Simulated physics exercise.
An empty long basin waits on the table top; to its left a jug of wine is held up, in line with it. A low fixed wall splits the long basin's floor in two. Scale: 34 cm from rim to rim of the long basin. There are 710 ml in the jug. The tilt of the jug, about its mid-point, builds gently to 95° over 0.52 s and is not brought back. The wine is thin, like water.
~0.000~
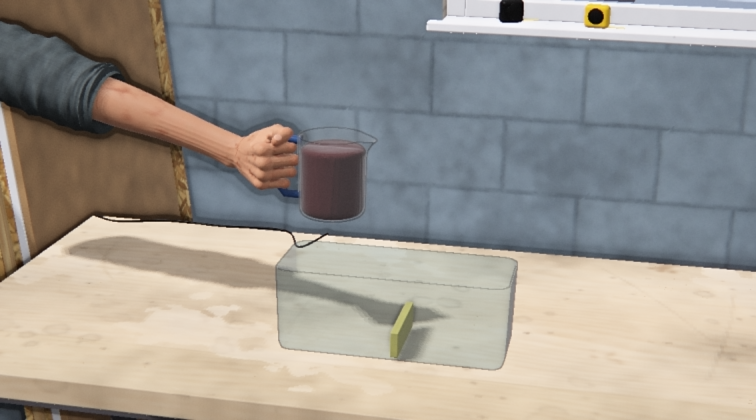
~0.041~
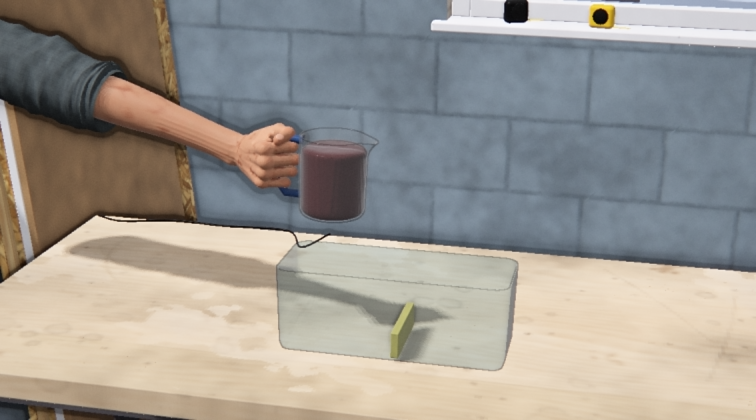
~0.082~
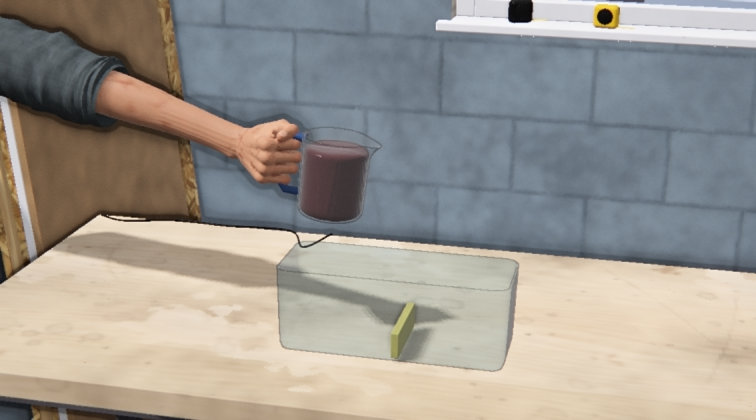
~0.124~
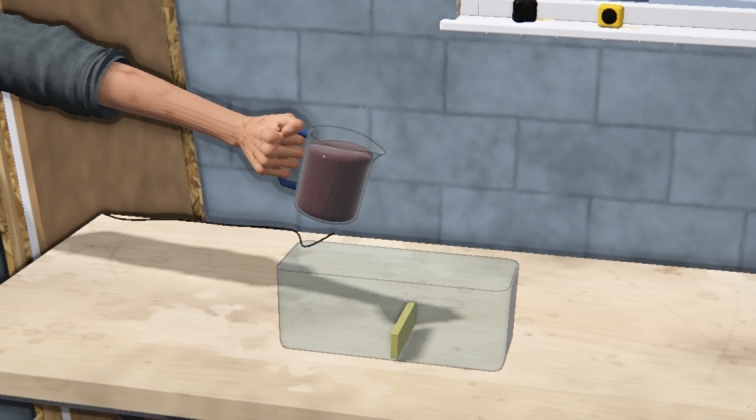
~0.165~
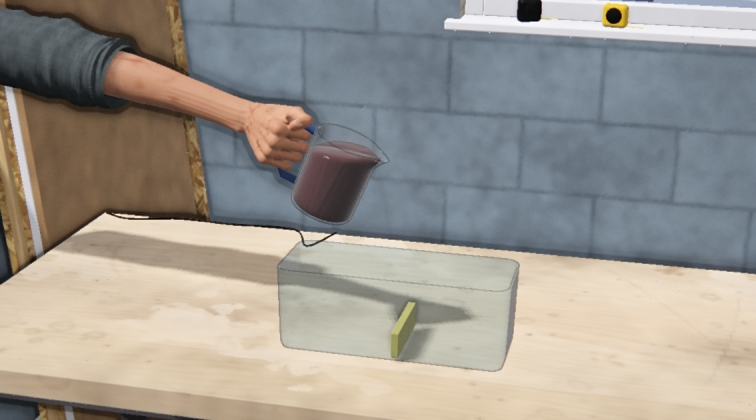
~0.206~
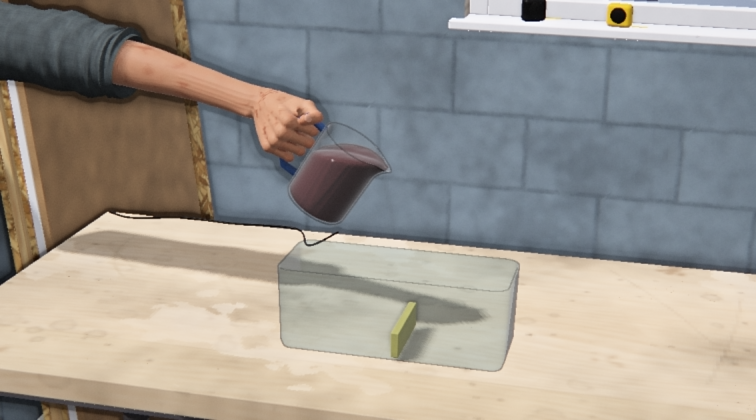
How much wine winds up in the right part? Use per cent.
The far part has some 89 per cent.
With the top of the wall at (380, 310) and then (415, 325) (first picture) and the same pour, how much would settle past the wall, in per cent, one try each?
First 95, then 75 per cent.
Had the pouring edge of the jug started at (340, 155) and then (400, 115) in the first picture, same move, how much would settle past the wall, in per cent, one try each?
In turn about 10 and 90 per cent.
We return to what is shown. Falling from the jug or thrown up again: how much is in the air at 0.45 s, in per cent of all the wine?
Near 24 in a hundred.
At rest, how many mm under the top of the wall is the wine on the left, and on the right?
Some 36 mm on the left and 8 mm on the right.
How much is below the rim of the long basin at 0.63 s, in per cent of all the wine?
Near 56 in a hundred.
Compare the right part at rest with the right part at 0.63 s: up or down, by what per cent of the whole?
The share moves up, by some 36 per cent.
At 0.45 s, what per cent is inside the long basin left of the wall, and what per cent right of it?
Near 0 on the left, 14 on the right.
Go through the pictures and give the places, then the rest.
In the first frame, it leans 0°; its right rim is at (377, 140); the wine meets the walls at (302, 145) and (367, 149); the long basin's rim runs from (286, 255) to (514, 275); the wall's top is at (402, 318).
In the second frame, it leans 1°; its right rim is at (379, 142); the wine meets the walls at (304, 145) and (368, 151).
In the third frame, it leans 6°; its right rim is at (382, 146); the wine meets the walls at (306, 144) and (370, 153).
In the fourth frame, it leans 13°; its right rim is at (386, 152); the wine meets the walls at (310, 145) and (374, 155).
In the fifth frame, it leans 22°; its right rim is at (389, 161); the wine meets the walls at (308, 154) and (380, 157).
In the sixth frame, it leans 32°; its right rim is at (392, 171); the wine meets the walls at (306, 159) and (387, 162).
After 0.45 s the tilt is 91° and 63 per cent is still to pour, 0 is left of the wall and 13 right of it.
After 0.63 s the tilt is 95° and 26 per cent is still to pour, 2 is left of the wall and 54 right of it.
After 0.82 s the tilt is 95° and 10 per cent is still to pour, 4 is left of the wall and 79 right of it.
After 1.02 s the tilt is 95° and 4 per cent is still to pour, 6 is left of the wall and 88 right of it.
In the end 9 per cent lies left of the wall, 89 right of it and 1 outside.
